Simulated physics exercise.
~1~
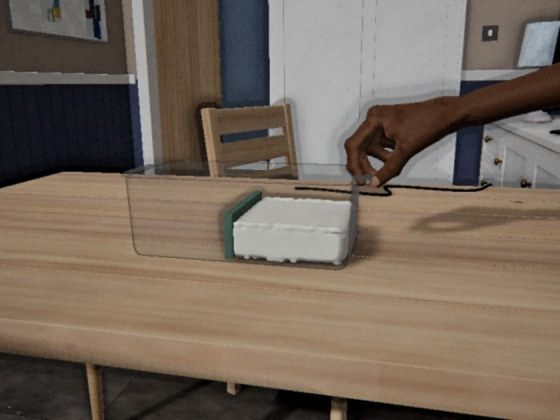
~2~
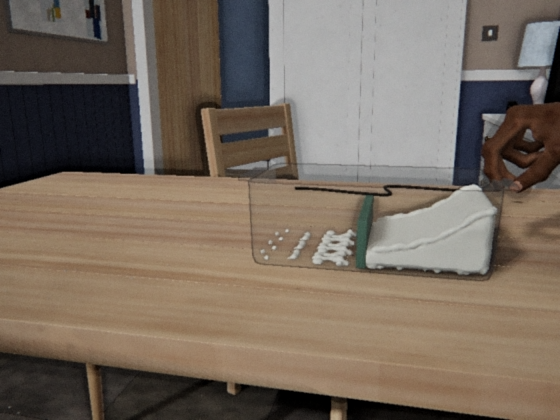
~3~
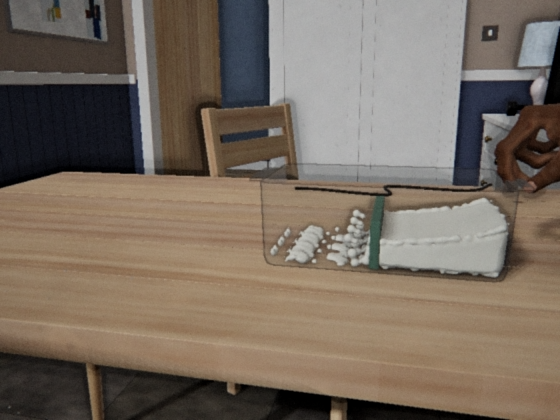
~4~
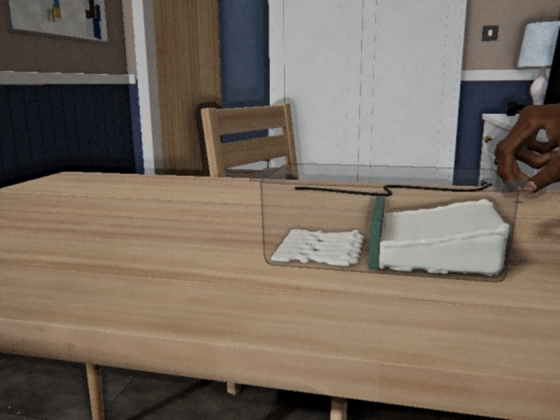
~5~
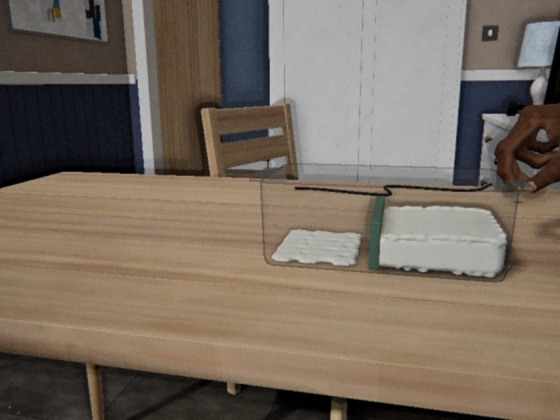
To begin with, a clear, divided box sits on a wooden table, with white liquid filling only the section to the right of its green divider, while a hand holds the box's right end. The hand pulls the box to the right in one smooth move. The liquid surges, sloping up toward the right side, and small white blobs appear left of the divider. As the box comes to a stop, the blobs spread and merge into a shallow layer. Finally, the surface levels out, leaving most of the liquid on the right and a little on the left.
